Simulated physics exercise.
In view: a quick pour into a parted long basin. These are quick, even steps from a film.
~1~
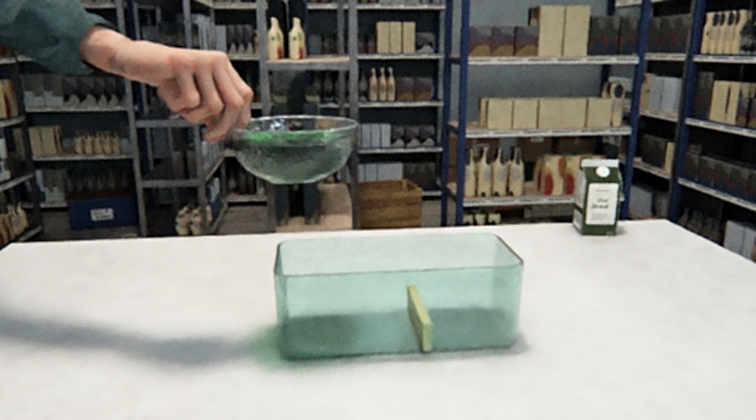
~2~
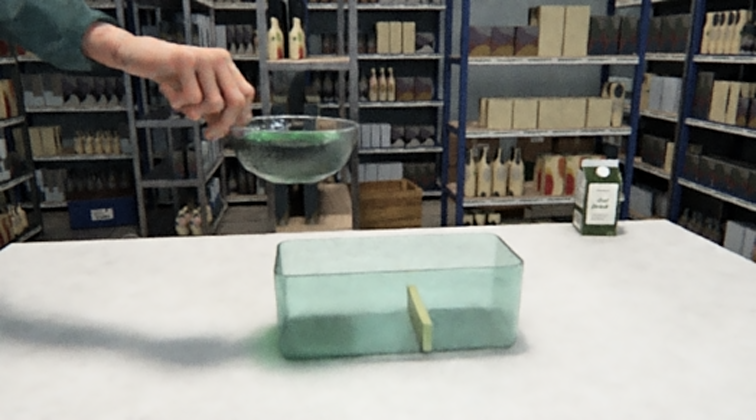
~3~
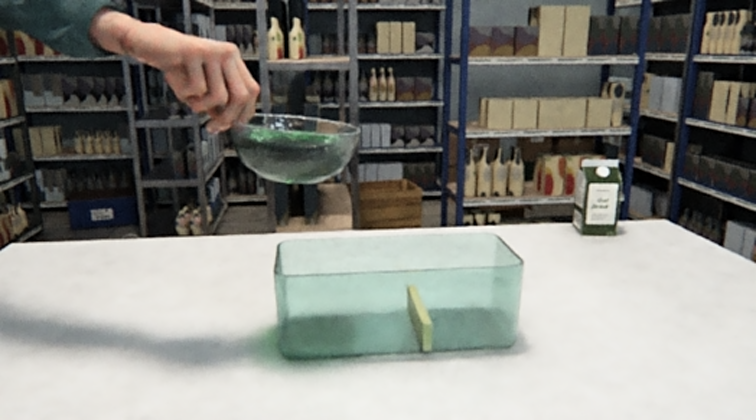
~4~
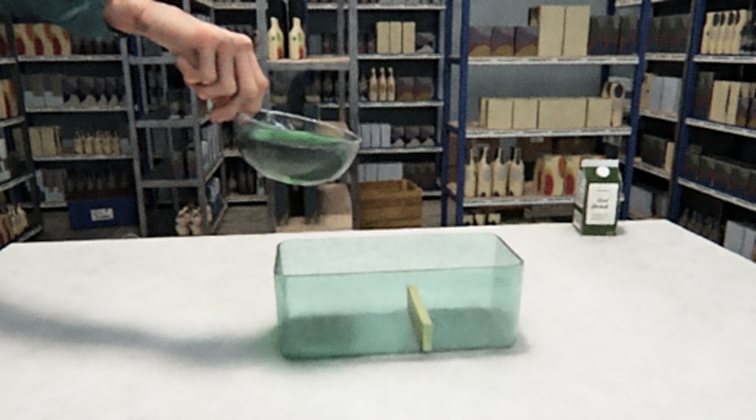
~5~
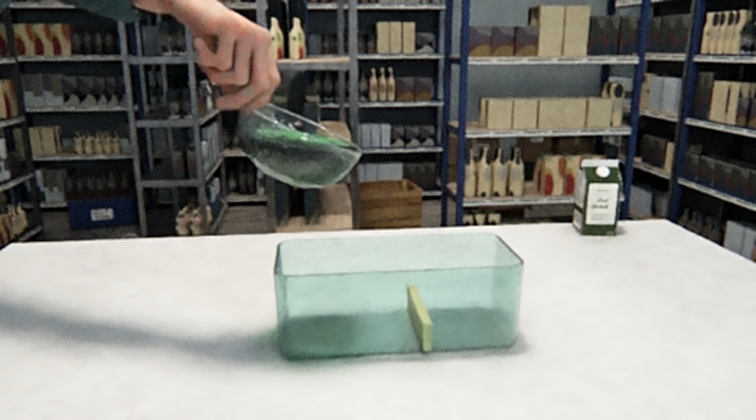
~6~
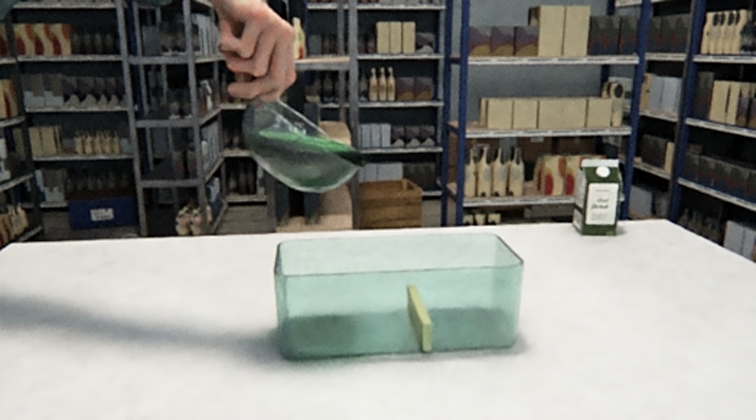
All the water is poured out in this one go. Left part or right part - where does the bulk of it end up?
Once still, the left segment will hold the most.
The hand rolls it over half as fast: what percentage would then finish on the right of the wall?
I'd say close to 15 %.
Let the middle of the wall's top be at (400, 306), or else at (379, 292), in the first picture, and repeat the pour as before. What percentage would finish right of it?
Respectively 35 and 60 per cent, approximately.
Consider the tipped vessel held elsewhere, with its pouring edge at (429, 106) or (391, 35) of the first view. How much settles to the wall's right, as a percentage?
First some 65, then 50 per cent.
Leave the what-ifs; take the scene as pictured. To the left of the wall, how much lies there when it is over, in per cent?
Around 75 percent.
A moment on, the tilt is 105° and 4 per cent is still to pour, 63 is left of the wall and 1 right of it.
Next, the tilt is 111° and 0 per cent is still to pour, 82 is left of the wall and 8 right of it.
Then the tilt is 111° and 0 per cent is still to pour, 75 is left of the wall and 17 right of it.
Later the tilt is 111° and 0 per cent is still to pour, 75 is left of the wall and 18 right of it.
At rest 75 per cent lies left of the wall, 18 right of it and 8 outside.
